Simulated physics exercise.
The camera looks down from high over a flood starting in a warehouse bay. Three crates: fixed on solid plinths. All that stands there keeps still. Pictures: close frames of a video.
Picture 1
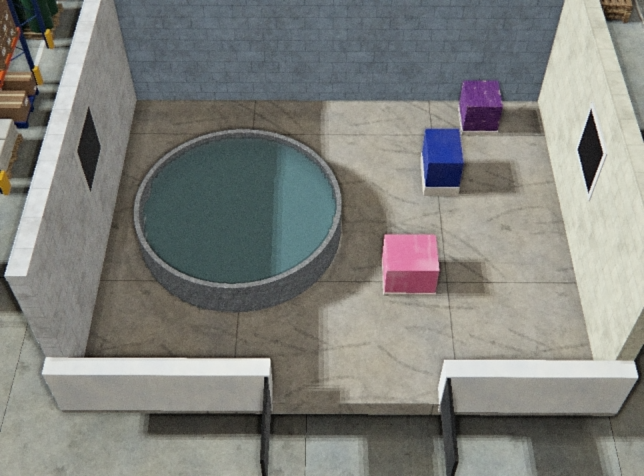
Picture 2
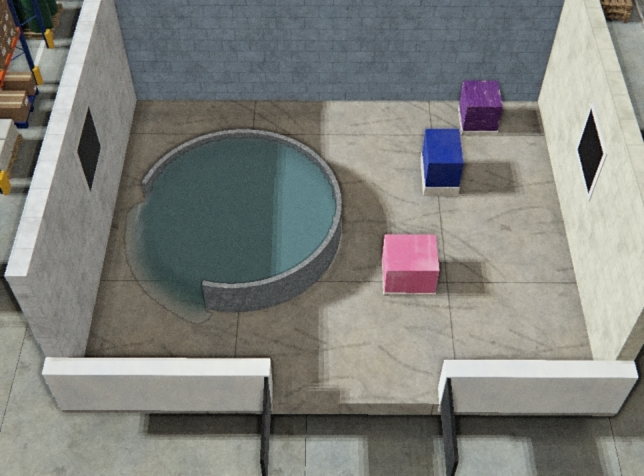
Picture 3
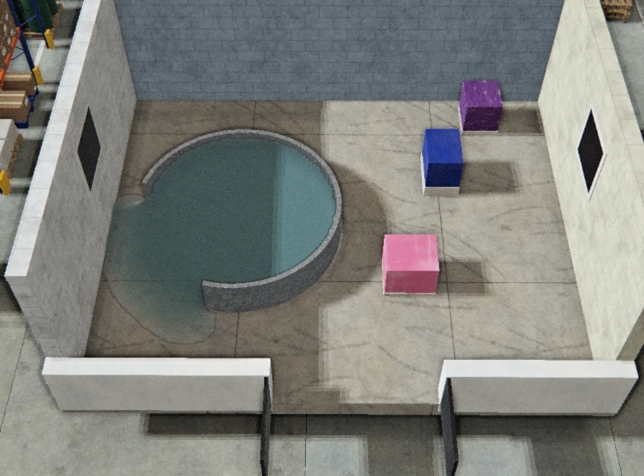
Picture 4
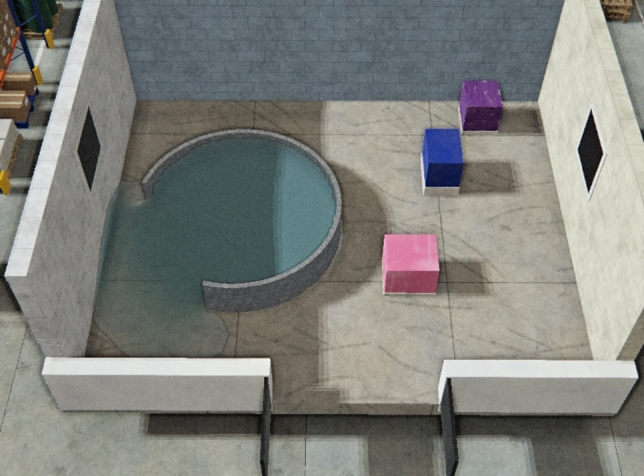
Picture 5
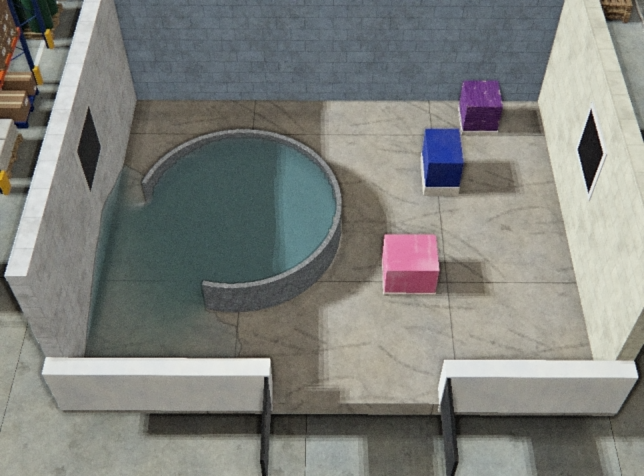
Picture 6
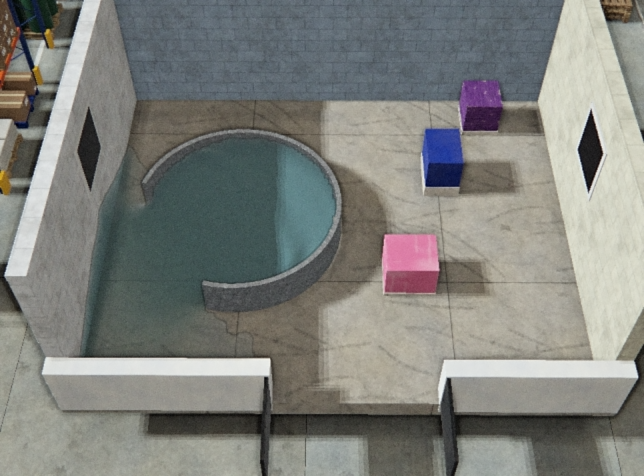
A round, grey-walled pool of teal water stands on the left of a concrete-floored bay, seen from high above between pale side walls and a blue-grey back wall. On the right sit three crates, pink nearest, blue behind it and purple at the back. The pool's wall opens at its lower left, and water spreads across the floor to the left wall and toward the front, while the crates and camera stay still.
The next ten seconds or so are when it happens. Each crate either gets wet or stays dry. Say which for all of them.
The blue crate stays dry; the pink crate gets wet; the purple crate gets wet.
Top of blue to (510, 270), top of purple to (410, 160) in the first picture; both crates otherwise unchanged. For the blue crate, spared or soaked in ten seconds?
As for the blue one, it is dampened.
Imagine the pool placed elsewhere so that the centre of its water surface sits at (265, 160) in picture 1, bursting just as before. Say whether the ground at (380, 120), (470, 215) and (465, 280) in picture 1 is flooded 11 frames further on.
Taking the three spots in order: Bare, bare, bare.
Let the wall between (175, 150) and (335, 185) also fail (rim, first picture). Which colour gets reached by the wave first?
Answer: The crate marked blue.
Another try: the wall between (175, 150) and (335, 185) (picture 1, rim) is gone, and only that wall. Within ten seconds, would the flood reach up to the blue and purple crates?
In that case the blue crate is flooded and the purple crate is flooded.
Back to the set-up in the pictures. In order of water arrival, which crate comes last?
My answer is the one in purple.
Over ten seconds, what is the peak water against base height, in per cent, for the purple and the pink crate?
Around 210 in a hundred for the first and 320 in a hundred for the second.
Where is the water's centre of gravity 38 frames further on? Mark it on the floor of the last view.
Close to (292, 242).
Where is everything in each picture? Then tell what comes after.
In the first frame, still water in the pool at (238, 206).
In the second frame, water pours out at (151, 259) and has run to a hidden place.
In the third frame, water pours out at (151, 261) and has run to (117, 200).
In the fourth frame, the front is at (121, 183), out from the gap at (152, 262).
In the fifth frame, water pours out at (152, 262) and has run to a hidden place.
In the sixth frame, water pours out at (152, 262) and has run to (127, 150).
A moment on, water covers 20 % of the floor; the blue crate not reached, the pink crate not reached, the purple crate not reached.
Next, water covers 30 % of the floor; the blue crate not reached, the pink crate not reached, the purple crate not reached.
Then, water covers 60 % of the floor; the blue crate not reached, the pink crate water round its plinth, the purple crate not reached.
Later, water covers 95 % of the floor; the blue crate water round its plinth, the pink crate water round its plinth, the purple crate water round its plinth.
In the end, water covers 100 % of the floor; the blue crate stayed above the water, the pink crate was topped, the purple crate was topped.
